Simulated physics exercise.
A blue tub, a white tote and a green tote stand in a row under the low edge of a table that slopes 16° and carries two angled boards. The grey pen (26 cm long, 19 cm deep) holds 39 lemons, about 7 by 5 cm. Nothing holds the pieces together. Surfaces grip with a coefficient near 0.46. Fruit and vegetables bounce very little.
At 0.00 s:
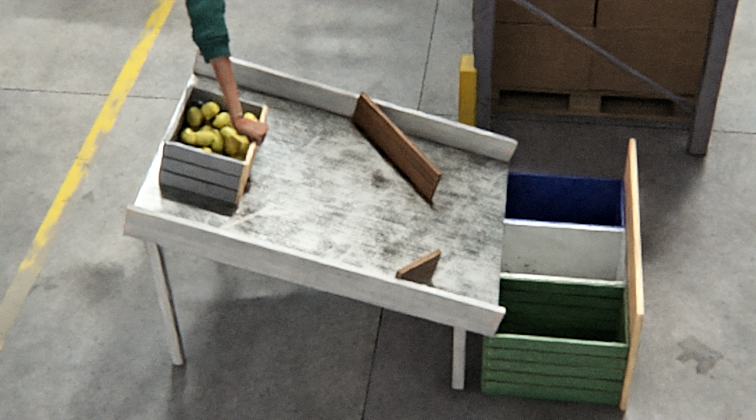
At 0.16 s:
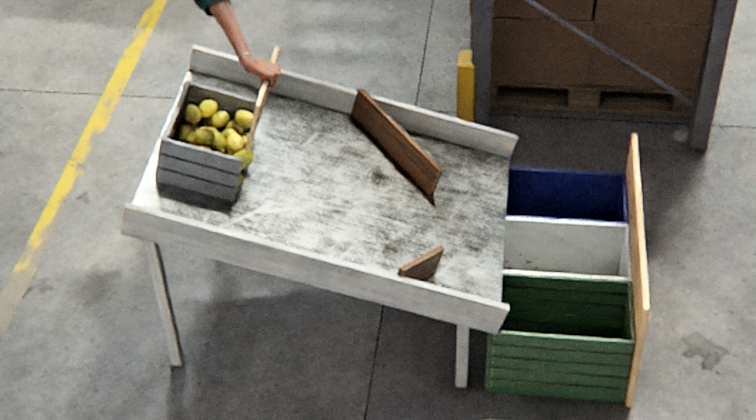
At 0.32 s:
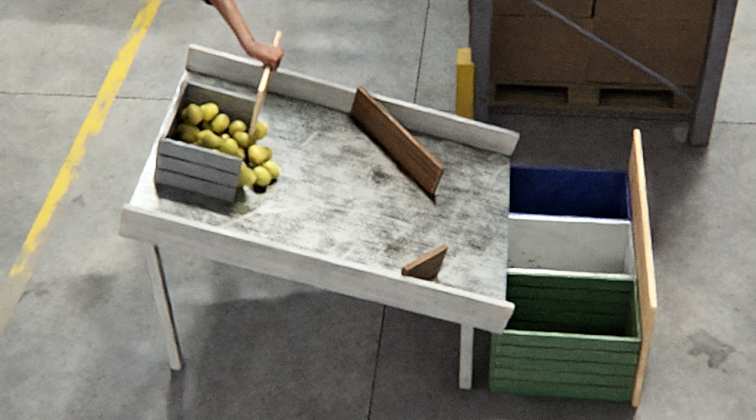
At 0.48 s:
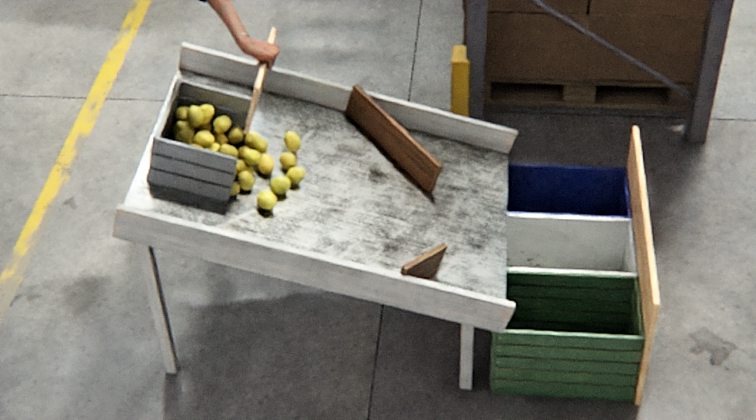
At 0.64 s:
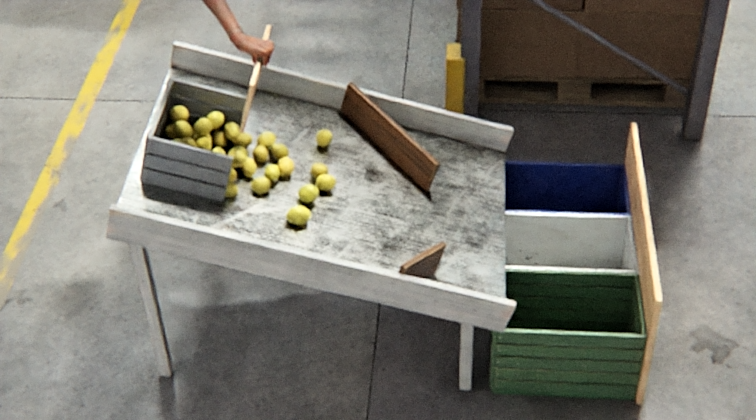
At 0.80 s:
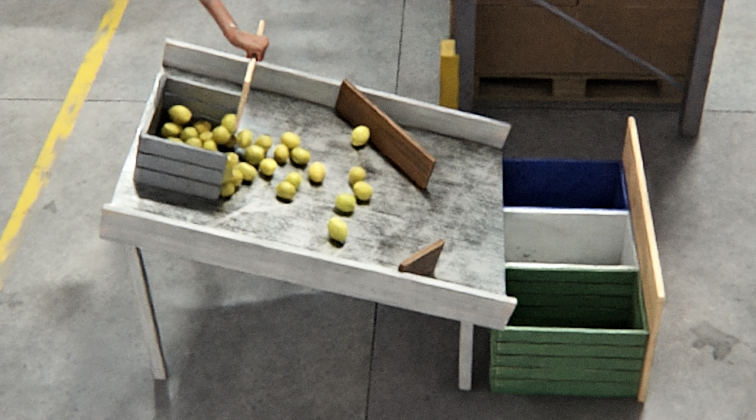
We see a hand lift the wooden gate of a grey pen on a sloping table, and lemons spill out and roll rightward down the surface, spreading between two angled boards, with blue, white and green containers standing beyond.
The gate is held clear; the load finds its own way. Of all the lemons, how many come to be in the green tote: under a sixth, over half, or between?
From a sixth to a half of the lemons end in the green tote.
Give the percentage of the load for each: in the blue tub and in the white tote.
About 5 and 65 per cent.
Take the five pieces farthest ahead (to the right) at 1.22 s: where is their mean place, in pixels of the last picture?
At about (473, 221).
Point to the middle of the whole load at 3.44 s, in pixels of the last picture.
Around (594, 302).
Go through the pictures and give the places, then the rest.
In the first picture (places track the rim corner closest to us here), grey pen (169, 142); green tote (626, 345); all still inside.
The second picture shows grey pen (167, 140).
The third picture shows grey pen (165, 139); 6 out, the lowest lemon at (271, 170).
The fourth picture shows grey pen (159, 139); 11 out, the lowest lemon at (296, 175).
The fifth picture shows grey pen (152, 138); 12 out, the lowest lemon at (326, 182).
The sixth picture shows grey pen (146, 136); green tote (645, 332); 17 out, the lowest lemon at (363, 191).
After 1.22 s, 10 still in the grey pen and 29 on the slope.
After 1.75 s, 5 still in the grey pen, 7 in the white tote, 1 in the green tote, 24 on the slope and 2 in the air.
After 2.49 s, 2 still in the grey pen, 1 in the blue tub, 17 in the white tote, 6 in the green tote, 9 on the slope and 4 in the air.
Outcome (at 3.44 s), 2 still in the grey pen, 1 in the blue tub, 26 in the white tote and 10 in the green tote. Asked share, 10 of 39, 26 per cent.
